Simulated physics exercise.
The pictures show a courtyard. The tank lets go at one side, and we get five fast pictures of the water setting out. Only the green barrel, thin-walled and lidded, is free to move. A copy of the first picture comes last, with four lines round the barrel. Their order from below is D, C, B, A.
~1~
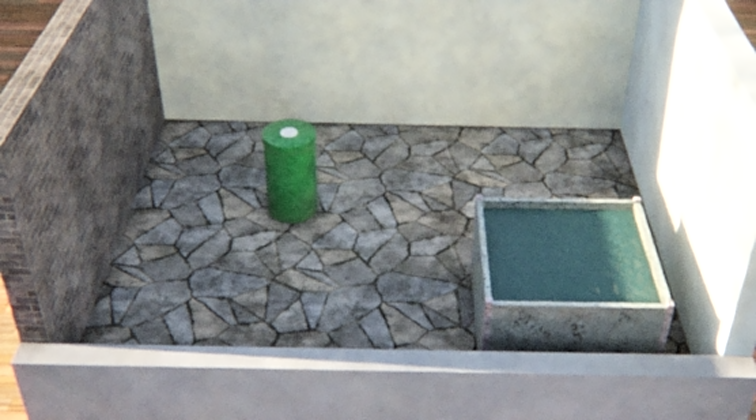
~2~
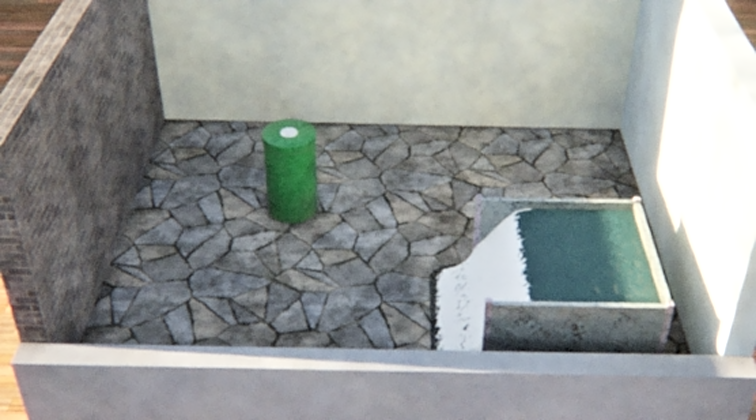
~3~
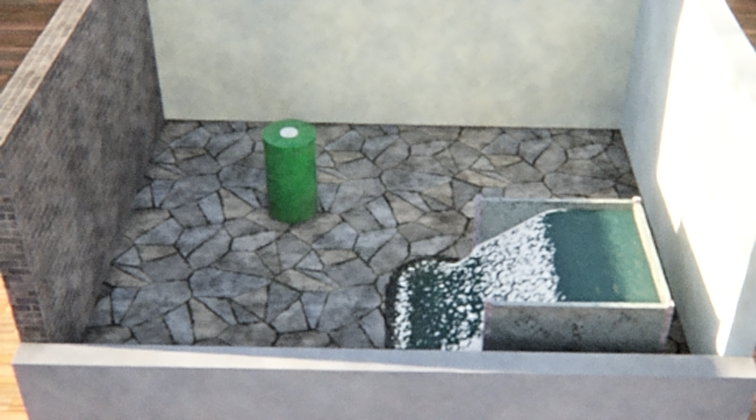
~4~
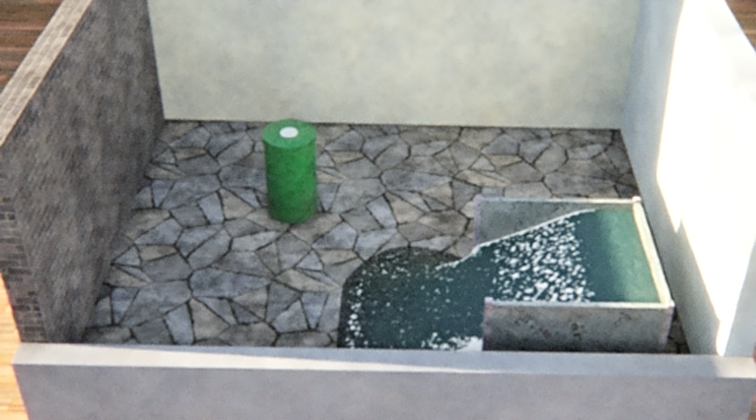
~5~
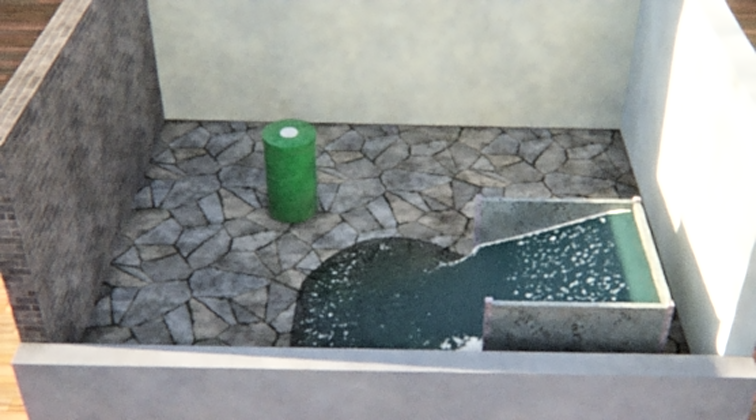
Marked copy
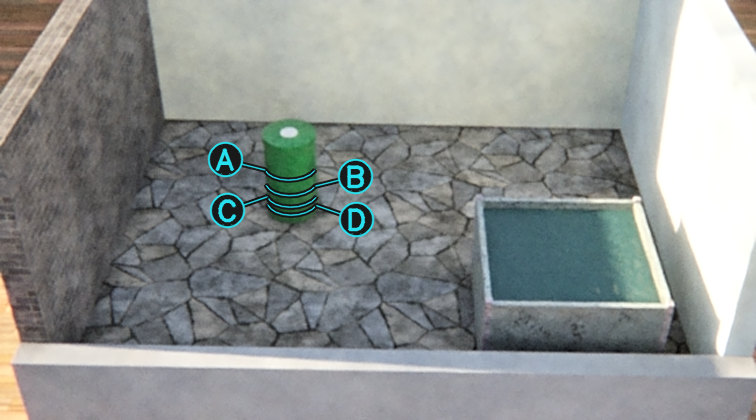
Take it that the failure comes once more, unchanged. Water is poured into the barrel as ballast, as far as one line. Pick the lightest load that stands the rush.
C is the one.
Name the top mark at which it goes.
D it is.
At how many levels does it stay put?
Three.
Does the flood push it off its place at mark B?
No.
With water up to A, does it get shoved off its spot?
No, not at all.
On the marked copy, A at (288, 180); B at (289, 195); C at (289, 207); D at (290, 215); from the bottom up D, C, B, A.
Choosing A, it does not move.
Choosing B, it does not move.
Choosing C, it does not move.
Choosing D, it is pushed about its own width away.
